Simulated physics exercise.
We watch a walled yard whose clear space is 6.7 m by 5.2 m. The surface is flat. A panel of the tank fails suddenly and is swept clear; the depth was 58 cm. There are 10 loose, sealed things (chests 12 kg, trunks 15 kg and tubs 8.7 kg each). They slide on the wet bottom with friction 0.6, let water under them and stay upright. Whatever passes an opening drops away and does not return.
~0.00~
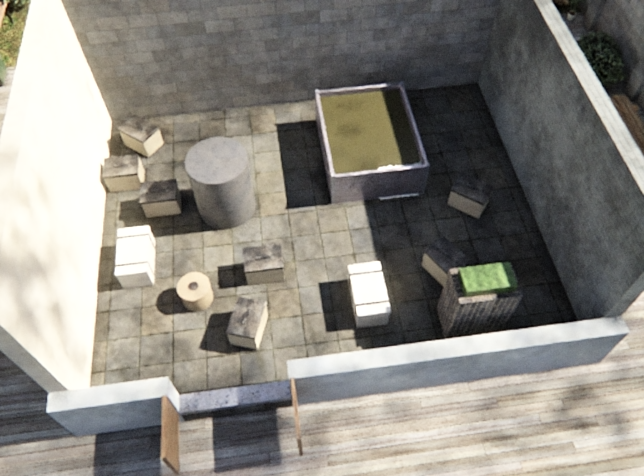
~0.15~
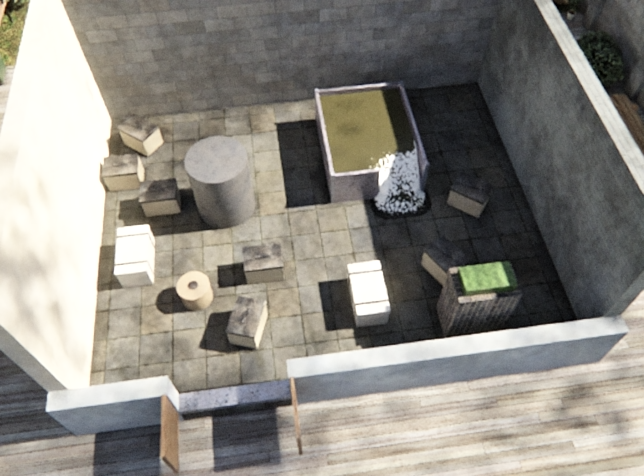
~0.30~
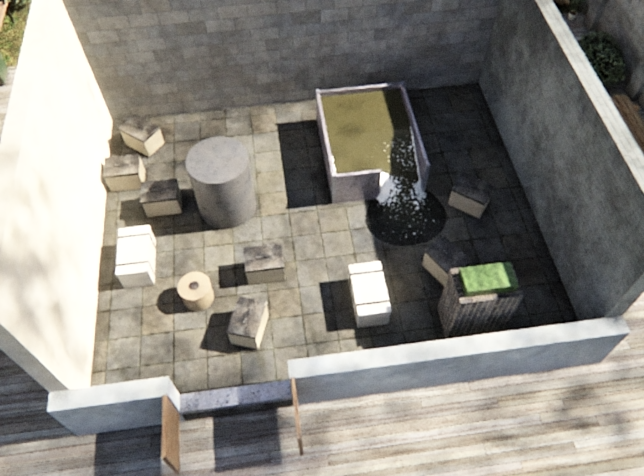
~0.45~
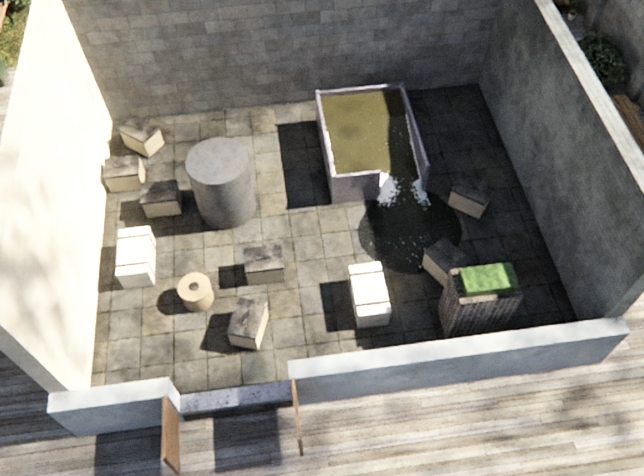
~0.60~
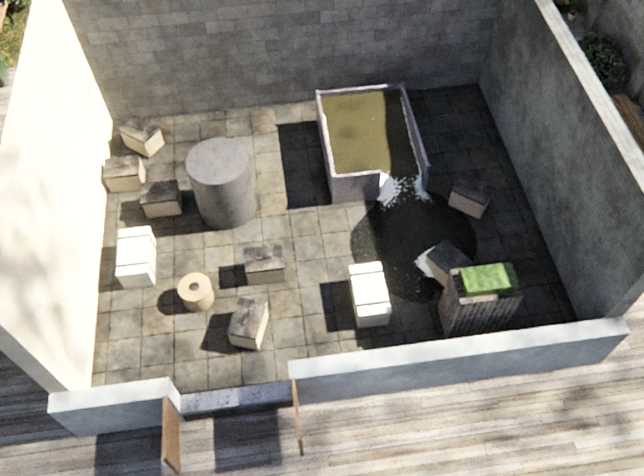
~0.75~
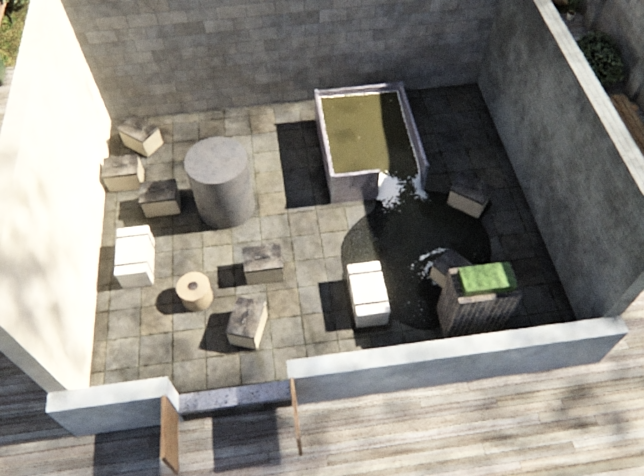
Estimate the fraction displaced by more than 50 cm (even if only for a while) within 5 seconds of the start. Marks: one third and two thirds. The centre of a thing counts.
Share: Not even a third.
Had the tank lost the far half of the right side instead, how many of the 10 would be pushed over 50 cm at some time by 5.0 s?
Then 2.
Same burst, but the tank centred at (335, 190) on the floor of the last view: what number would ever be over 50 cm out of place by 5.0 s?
Then 3.
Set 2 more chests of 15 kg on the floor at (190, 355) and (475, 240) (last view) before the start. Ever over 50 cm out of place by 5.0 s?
In that order: Short of it, past it.
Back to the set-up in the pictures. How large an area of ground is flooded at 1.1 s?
Roughly 8.0 m2.
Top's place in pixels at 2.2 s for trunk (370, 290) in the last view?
Around (328, 324).
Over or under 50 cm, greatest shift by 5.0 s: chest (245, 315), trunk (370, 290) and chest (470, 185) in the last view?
In turn: Past it, over, under.
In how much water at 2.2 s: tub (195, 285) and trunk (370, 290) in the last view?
About 0 and 7 cm.
After 1.1 s 0 of 10 are over 50 cm from their spots; 0 afloat.
After 2.2 s 2 of 10 are over 50 cm from their spots; 1 afloat.
After 3.5 s 2 of 10 are over 50 cm from their spots; 1 afloat.
After 5.0 s 3 of 10 are over 50 cm from their spots, and 3 have been at some point; 1 afloat.
